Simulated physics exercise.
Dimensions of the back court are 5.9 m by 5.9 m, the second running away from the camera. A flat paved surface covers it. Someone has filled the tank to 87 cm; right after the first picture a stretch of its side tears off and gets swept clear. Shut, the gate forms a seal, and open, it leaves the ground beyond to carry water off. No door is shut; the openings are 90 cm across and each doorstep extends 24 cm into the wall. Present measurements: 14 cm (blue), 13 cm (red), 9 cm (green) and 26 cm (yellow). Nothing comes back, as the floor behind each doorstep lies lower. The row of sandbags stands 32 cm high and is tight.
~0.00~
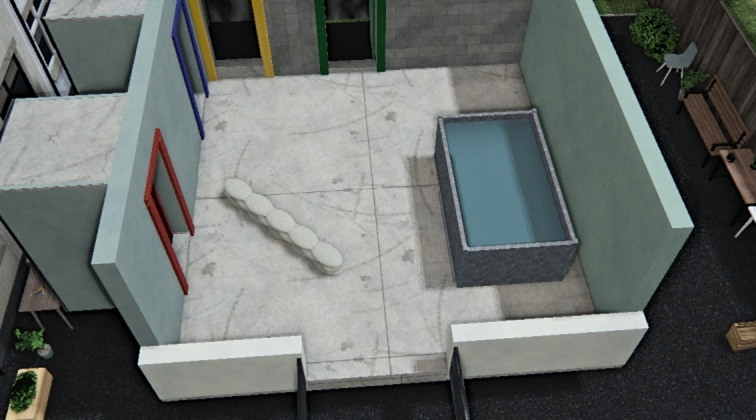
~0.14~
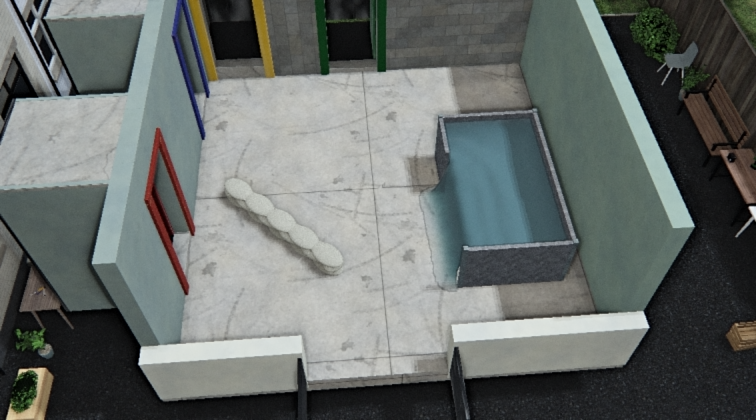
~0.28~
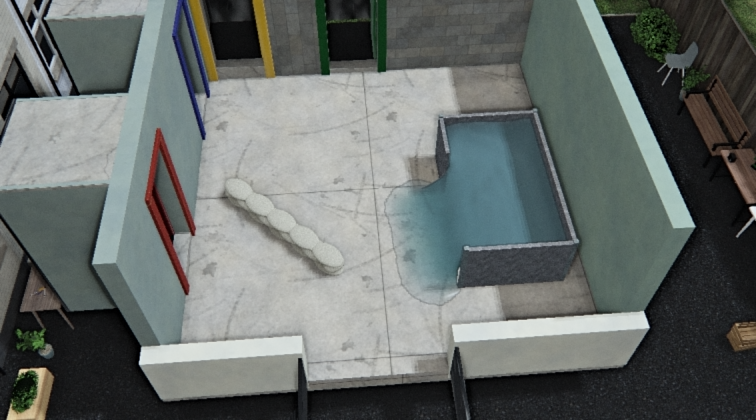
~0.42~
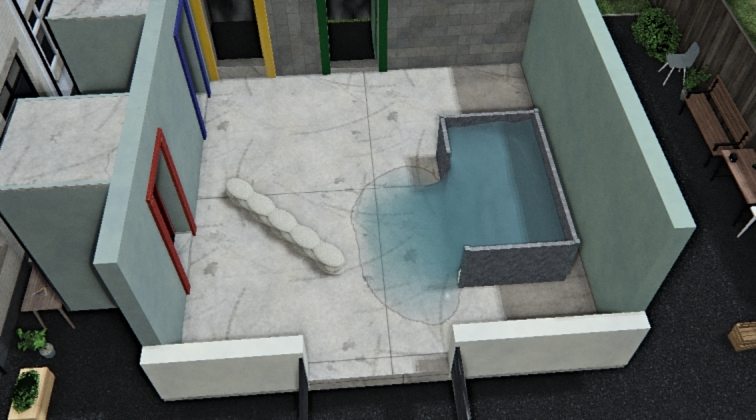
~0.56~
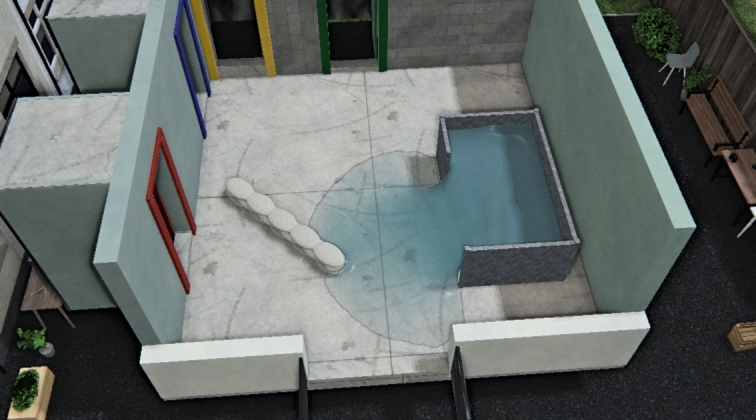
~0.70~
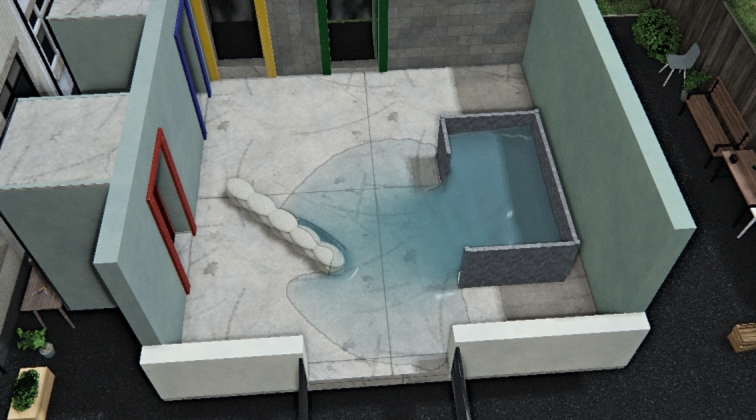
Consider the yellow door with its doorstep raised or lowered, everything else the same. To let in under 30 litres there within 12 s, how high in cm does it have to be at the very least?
At least roughly 35 cm.
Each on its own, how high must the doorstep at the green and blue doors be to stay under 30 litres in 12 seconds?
About 6.0 cm at green and about 20 cm at blue.
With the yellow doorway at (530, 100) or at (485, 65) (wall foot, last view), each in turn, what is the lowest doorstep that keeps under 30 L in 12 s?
You'd want roughly 12.5 cm there first, then roughly 11.0 cm.
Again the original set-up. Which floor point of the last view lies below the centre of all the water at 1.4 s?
It lies near (410, 229) in the last picture.
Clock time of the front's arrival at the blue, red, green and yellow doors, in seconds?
Blue 1.5 s, red 1.8 s, green 2.8 s, yellow 2.0 s.
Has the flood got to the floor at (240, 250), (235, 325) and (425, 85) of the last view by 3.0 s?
One by one: Drenched, drenched, clear.
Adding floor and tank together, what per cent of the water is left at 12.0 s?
What remains is some 68 per cent of the water.
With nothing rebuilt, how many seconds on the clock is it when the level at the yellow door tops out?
The level tops out near 2.8 seconds.
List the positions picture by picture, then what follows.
In the first frame, the tank at (502, 178) is whole and still, 87 cm deep; the yellow door at (233, 35) is dry.
In the second frame, the gap is at (455, 222), the front 0.3 m out at (426, 209); the back of the tank holds 87 cm.
In the third frame, the gap is at (455, 225), the front 0.9 m out at (394, 226); the back of the tank holds 78 cm.
In the fourth frame, the gap is at (455, 226), the front 1.5 m out at (356, 222); the back of the tank holds 77 cm.
In the fifth frame, the front is at (314, 231), 2.1 m from the gap at (455, 227); 5.5 m2 of floor is wet, 72 cm left at the back.
In the sixth frame, the front is at (284, 218), 2.6 m from the gap at (455, 228); 7.6 m2 of floor is wet, 66 cm left at the back; the yellow door at (235, 34), 5.2 m from the gap, is still 2.7 m from the nearest water.
After 1.4 s water covers 50 % of the floor, deepest (46 cm) near (347, 261); it has not reached the yellow door.
After 3.0 s water covers 60 % of the floor, deepest (38 cm) near (221, 84); 34 cm at the yellow door, 56 litres in over its 26 cm doorstep.
After 12.0 s water covers 95 % of the floor, deepest (11 cm) near (600, 343); 5 cm at the yellow door, 82 litres in over its 26 cm doorstep.
At the yellow door as built, the water arrived by 2.0 s and peaked near 36 cm at 2.8 s.
With a doorstep of 30 cm, 52 litres would have come in within the 12 s; with 41 cm, 15 litres. So under 30 litres takes about 35 cm.
